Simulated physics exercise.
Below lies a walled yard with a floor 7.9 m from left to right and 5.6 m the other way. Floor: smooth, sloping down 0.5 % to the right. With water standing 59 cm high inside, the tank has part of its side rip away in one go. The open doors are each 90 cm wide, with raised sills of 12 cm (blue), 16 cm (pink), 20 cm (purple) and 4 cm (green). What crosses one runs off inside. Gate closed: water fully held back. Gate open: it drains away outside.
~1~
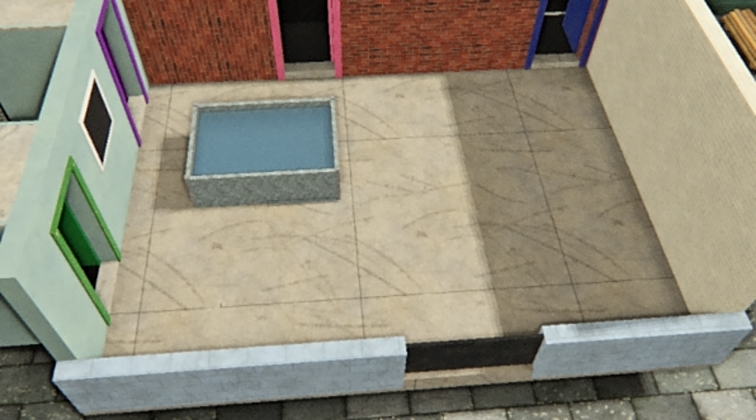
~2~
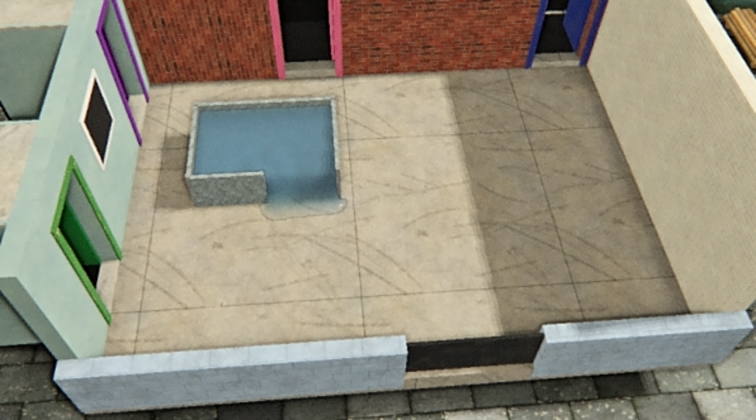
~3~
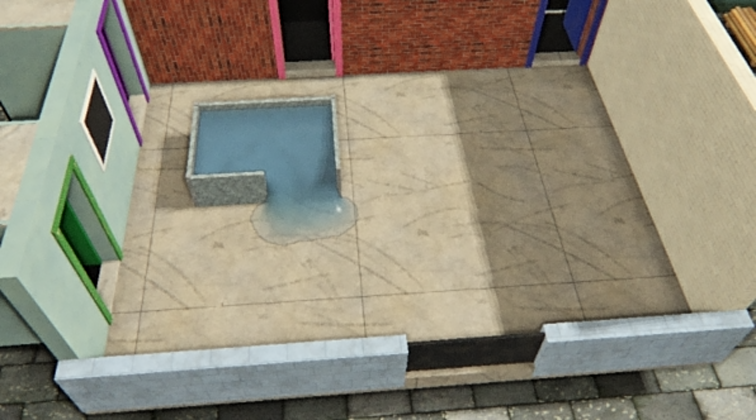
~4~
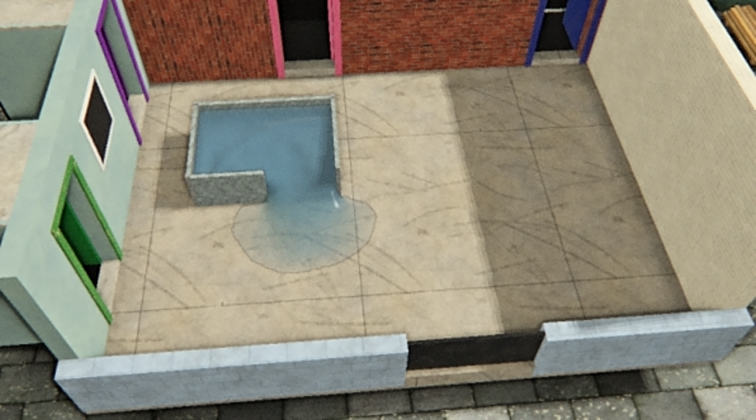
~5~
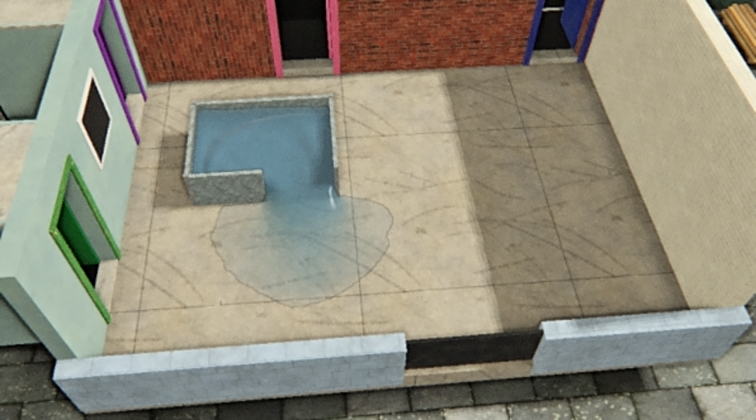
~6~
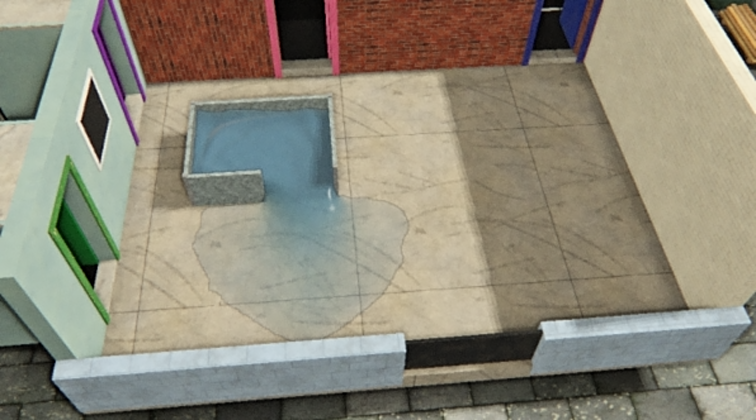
In this clip, a full rectangular tank stands in a walled yard until part of its front side gives way, and water pours through the gap, spreading across the pale floor in a widening pool toward the low front wall.
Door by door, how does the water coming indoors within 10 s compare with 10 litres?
The blue door lets in no more than that; the pink door lets in no more than that; the purple door lets in no more than that; the green door lets in more than that.
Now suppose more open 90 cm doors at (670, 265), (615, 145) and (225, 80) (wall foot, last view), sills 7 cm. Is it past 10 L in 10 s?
Well, the first is on the high side, the second is on the low side, and the third is on the low side.
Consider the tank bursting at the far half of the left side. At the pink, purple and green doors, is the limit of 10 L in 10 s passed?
Pink short, purple beyond, green short.
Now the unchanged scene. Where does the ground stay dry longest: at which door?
Lab note: Last arrival at the pink door.
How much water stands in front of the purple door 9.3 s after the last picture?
Reading: Close to 5.5 cm.
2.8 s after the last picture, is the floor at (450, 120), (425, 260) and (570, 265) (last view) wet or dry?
Well, the first is untouched by it, the next drenched, the last drenched.
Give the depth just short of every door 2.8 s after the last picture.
Readings (cm): Blue = 0; pink = 0; purple = 0; green = 8.
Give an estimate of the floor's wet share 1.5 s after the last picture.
30 %.
Then, 0.7 s after the last picture water covers 20 % of the floor and is deepest (32 cm) near (307, 202); blue door not reached, pink door not reached, purple door not reached, green door not reached.
Then, 1.5 s after the last picture water covers 30 % of the floor and is deepest (26 cm) near (327, 365); blue door not reached, pink door not reached, purple door not reached, green door not reached.
Then, 2.8 s after the last picture water covers 40 % of the floor and is deepest (22 cm) near (690, 336); blue door not reached, pink door not reached, purple door not reached, green door 8 cm at the sill, 2 L in.
Then, 5.3 s after the last picture water covers 65 % of the floor and is deepest (12 cm) near (677, 337); blue door 3 cm at the sill, 0 L in, pink door not reached, purple door 2 cm at the sill, 0 L in, green door 6 cm at the sill, 24 L in.
Then, 9.3 s after the last picture water covers 90 % of the floor and is deepest (9 cm) near (580, 97); blue door 8 cm at the sill, 0 L in, pink door 2 cm at the sill, 0 L in, purple door 5 cm at the sill, 0 L in, green door 4 cm at the sill, 32 L in.
